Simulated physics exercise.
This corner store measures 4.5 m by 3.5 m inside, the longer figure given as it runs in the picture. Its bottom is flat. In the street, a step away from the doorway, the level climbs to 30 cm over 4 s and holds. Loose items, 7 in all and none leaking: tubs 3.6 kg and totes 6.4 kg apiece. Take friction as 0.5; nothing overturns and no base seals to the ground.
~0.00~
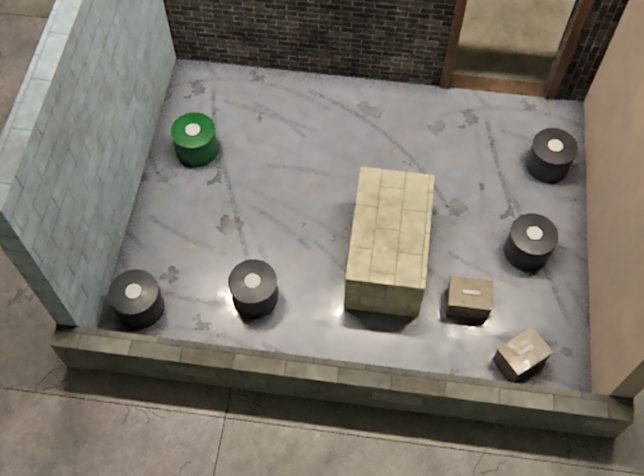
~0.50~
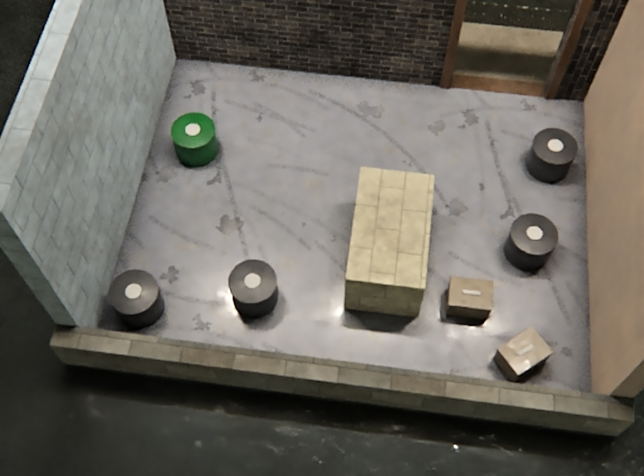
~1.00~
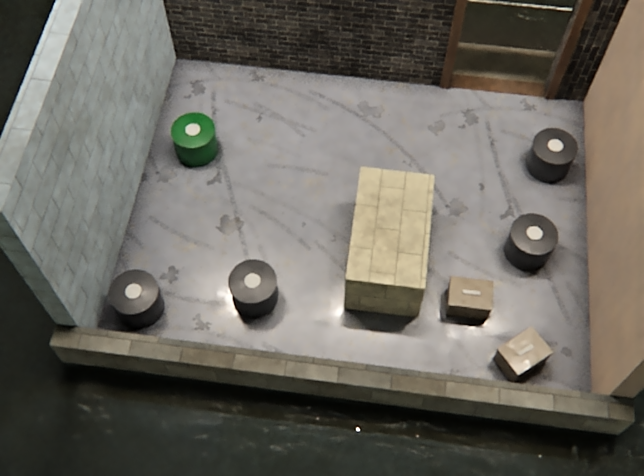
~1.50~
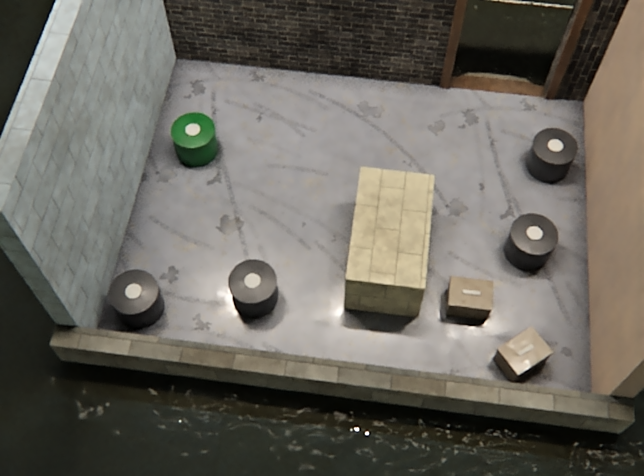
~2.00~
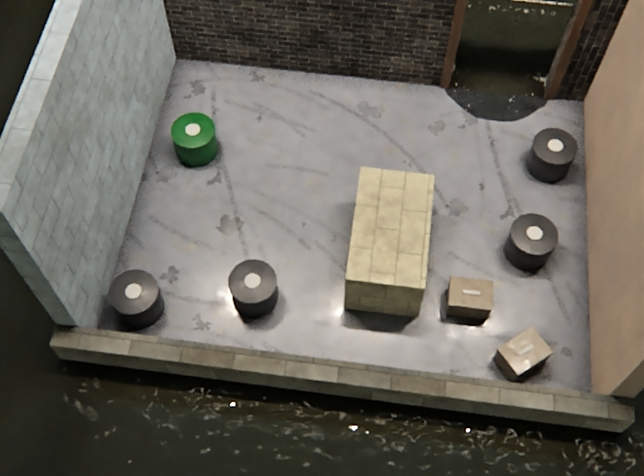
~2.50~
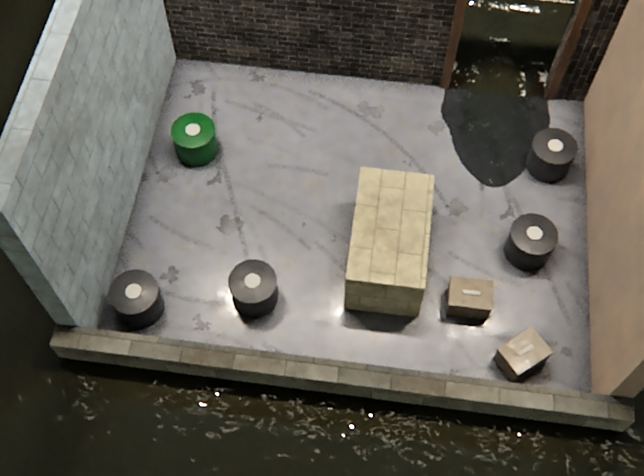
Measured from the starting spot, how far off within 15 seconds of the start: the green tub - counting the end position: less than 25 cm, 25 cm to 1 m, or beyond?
The green tub ends far away.
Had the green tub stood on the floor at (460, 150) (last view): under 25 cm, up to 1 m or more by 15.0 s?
It ends far away.
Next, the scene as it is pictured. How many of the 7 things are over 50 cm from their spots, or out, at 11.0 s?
I count 7.
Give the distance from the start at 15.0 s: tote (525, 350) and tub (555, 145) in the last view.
In turn: 350 cm, 400 cm.
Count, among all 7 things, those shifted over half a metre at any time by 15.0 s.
That makes 7.
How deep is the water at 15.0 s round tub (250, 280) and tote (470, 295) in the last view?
Roughly 21 and 11 cm.
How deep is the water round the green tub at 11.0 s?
Roughly 8 cm.
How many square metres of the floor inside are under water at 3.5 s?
About 4.0 m2.
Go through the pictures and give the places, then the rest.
The green tub at (193, 130) rests on the ground; water covers 0.0 m2; 0 of 7 have shifted, in the first frame.
The green tub at (193, 130), on the bottom; water covers 0.0 m2; 0 of 7 have shifted, in the second frame.
The green tub at (193, 130) rests on the ground; water covers 0.0 m2; 0 of 7 have shifted, in the third frame.
The green tub at (193, 130), on the bottom; 0.0 m2 under water; 0 of 7 have shifted, in the fourth frame.
The green tub at (193, 130) rests on the ground; water covers 0.2 m2; 0 of 7 have shifted, in the fifth frame.
The green tub at (193, 130) rests on the ground; 1.0 m2 under water; 0 of 7 have shifted, in the sixth frame.
After 3.5 s the green tub is near (193, 130), 0.0 m from its start, aground; 1 afloat.
After 6.8 s the green tub is near (172, 124), 0.2 m from its start, afloat; 6 afloat.
After 11.0 s the green tub is near (351, 80), 1.7 m from its start, afloat; 7 afloat.
After 15.0 s the green tub is near (515, 261), 3.4 m from its start, afloat; 7 afloat.
